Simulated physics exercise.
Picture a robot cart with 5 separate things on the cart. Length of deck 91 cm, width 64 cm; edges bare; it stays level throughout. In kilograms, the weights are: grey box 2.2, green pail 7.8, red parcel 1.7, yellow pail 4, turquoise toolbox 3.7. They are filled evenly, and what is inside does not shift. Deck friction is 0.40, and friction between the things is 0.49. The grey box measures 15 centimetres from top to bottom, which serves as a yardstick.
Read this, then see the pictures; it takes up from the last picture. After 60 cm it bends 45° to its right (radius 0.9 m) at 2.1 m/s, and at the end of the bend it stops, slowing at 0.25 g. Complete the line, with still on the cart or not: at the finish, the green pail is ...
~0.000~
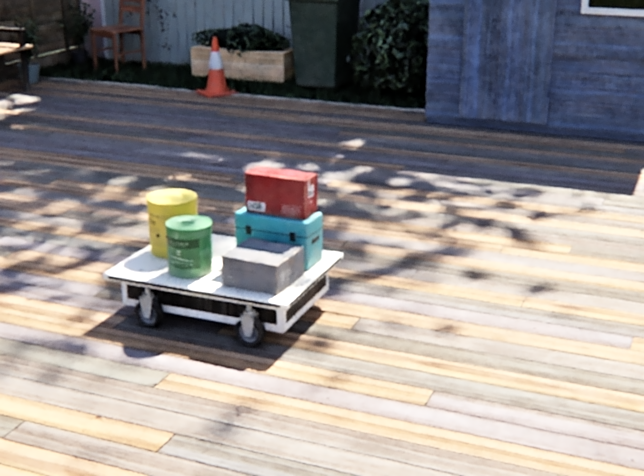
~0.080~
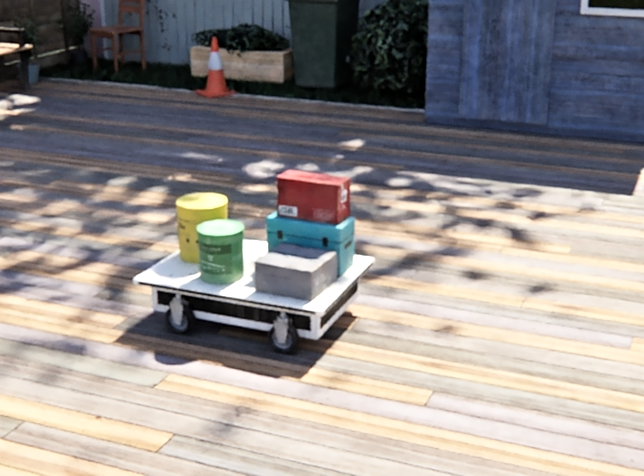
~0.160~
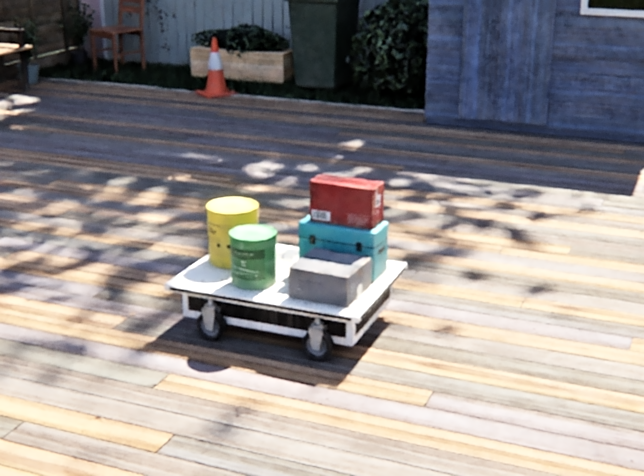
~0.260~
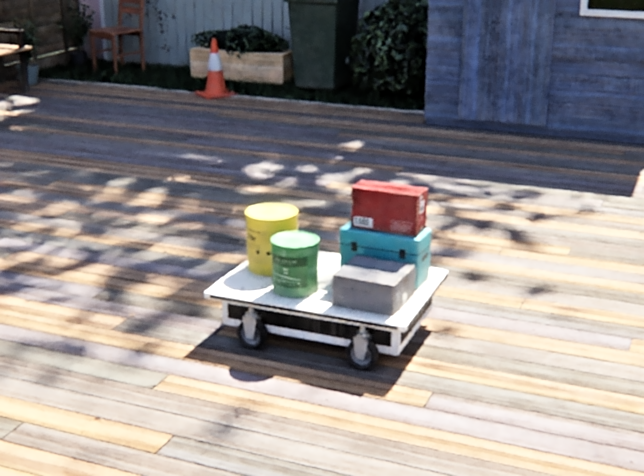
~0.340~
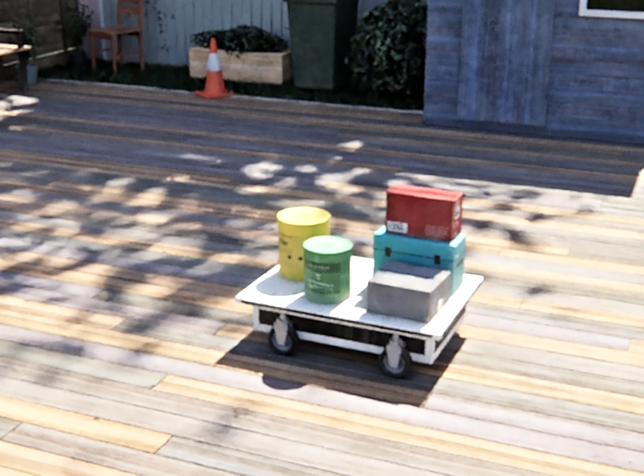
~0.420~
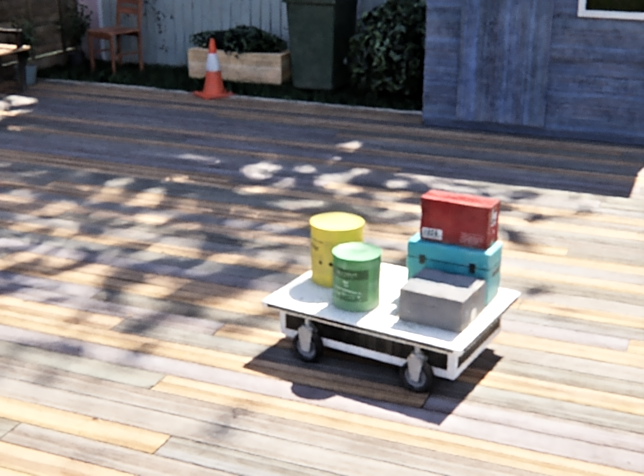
At the finish, the green pail is still there.
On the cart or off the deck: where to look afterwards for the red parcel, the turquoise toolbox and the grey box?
Well, the red parcel does come off, the turquoise toolbox does come off, and the grey box does not come off.
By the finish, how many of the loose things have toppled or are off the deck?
The count comes out at 2.
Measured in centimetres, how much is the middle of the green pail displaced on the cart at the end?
Start to finish, roughly 8 cm.
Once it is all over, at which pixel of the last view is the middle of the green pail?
Near (607, 447).
After 0.52 s, cart has run 109 cm, turned 22°; green pail moved 3 cm near (391, 288); red parcel moved 18 cm; grey box moved 17 cm.
After 0.72 s, cart has run 151 cm, turned 44°; red parcel and turquoise toolbox now off the deck; green pail moved 8 cm near (446, 320); grey box moved 35 cm.
After 0.92 s, cart has run 190 cm, turned 45°; green pail moved 8 cm near (499, 363); grey box moved 35 cm; yellow pail moved 9 cm.
After 1.22 s, cart has run 231 cm, turned 45°; green pail moved 8 cm near (568, 416); grey box moved 35 cm; yellow pail moved 9 cm.
In the end (2.1 s), off the deck, red parcel and turquoise toolbox; not toppled but over 10 cm from the start, grey box; the other 2 under 10 cm from the start. In the last view, green pail near (607, 447).
